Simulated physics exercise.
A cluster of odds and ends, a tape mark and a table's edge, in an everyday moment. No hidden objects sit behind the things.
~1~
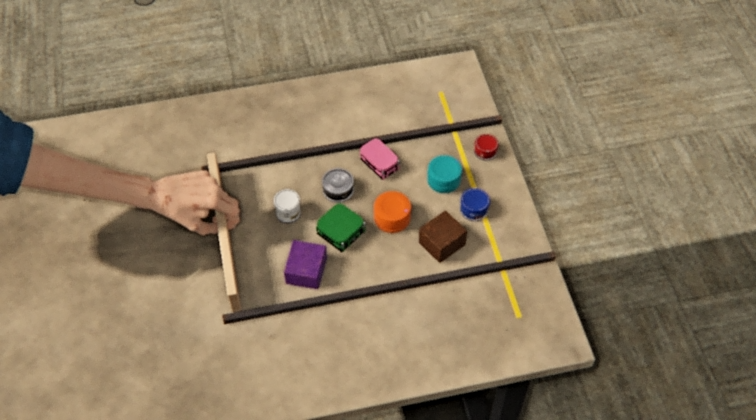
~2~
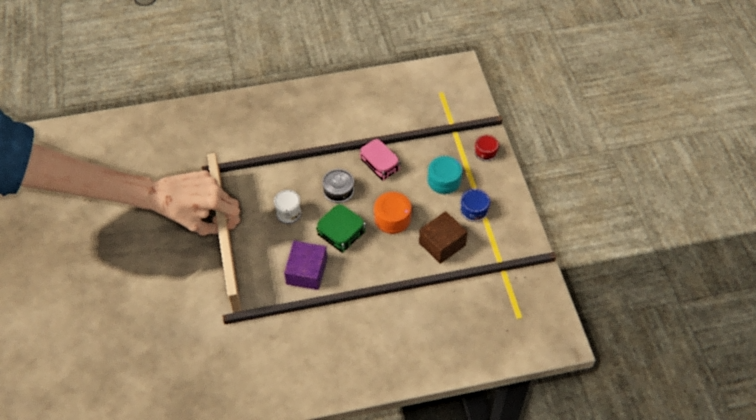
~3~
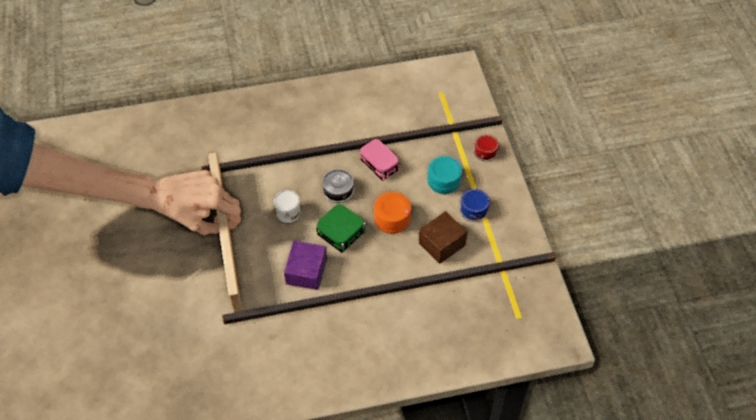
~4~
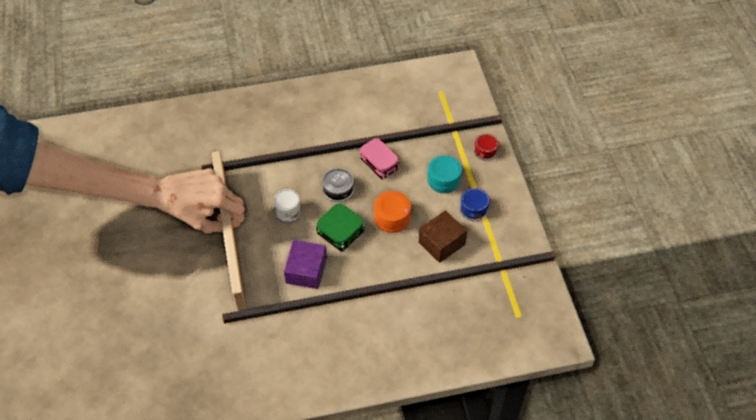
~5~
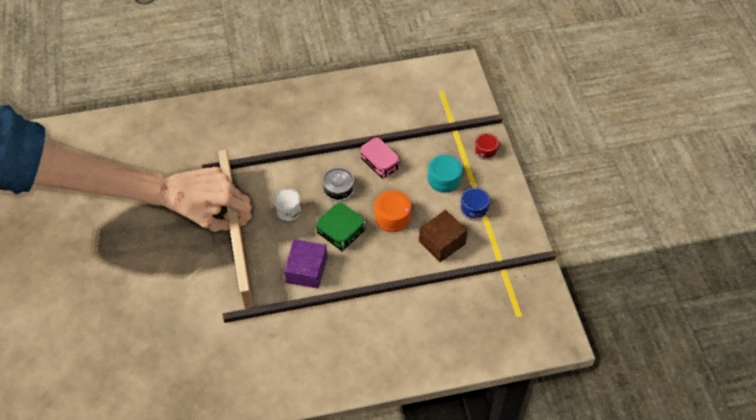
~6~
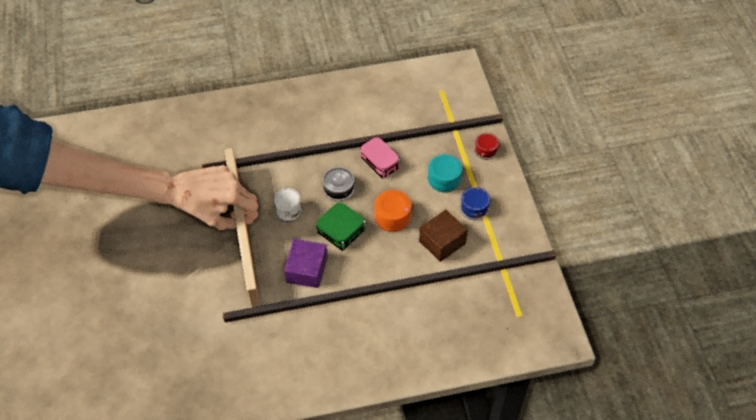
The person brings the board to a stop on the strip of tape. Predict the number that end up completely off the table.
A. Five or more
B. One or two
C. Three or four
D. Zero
Answer: B.
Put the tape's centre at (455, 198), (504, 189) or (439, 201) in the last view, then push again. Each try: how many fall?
Floor tally per try: 0 / 6 / 0.
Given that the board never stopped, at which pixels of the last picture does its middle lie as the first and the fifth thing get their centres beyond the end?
First: Around (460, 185). Next: Around (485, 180).
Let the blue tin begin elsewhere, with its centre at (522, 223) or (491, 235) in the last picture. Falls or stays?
Results in order - down; down.
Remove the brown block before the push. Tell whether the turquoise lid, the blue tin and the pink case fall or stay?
Turquoise lid: Still there; blue tin: Over the edge; pink case: Still there.
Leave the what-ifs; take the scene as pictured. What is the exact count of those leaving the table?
Tally: 2.
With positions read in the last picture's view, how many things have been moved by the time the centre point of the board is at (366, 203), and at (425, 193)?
The first number is 7, the next one 9.
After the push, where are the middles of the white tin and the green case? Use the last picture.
In the last picture the white tin sits at (483, 168) while the green case sits at (501, 190).
Soon after, none off yet; red pot at rest near (487, 146); blue tin at rest near (475, 204); turquoise lid at rest near (445, 173).
After that, none off yet; red pot moving near (495, 145); blue tin displaced about its own width near (504, 186); turquoise lid displaced about its own width near (480, 165).
In the end, the number that fall off is one or two; gone, blue tin and red pot.
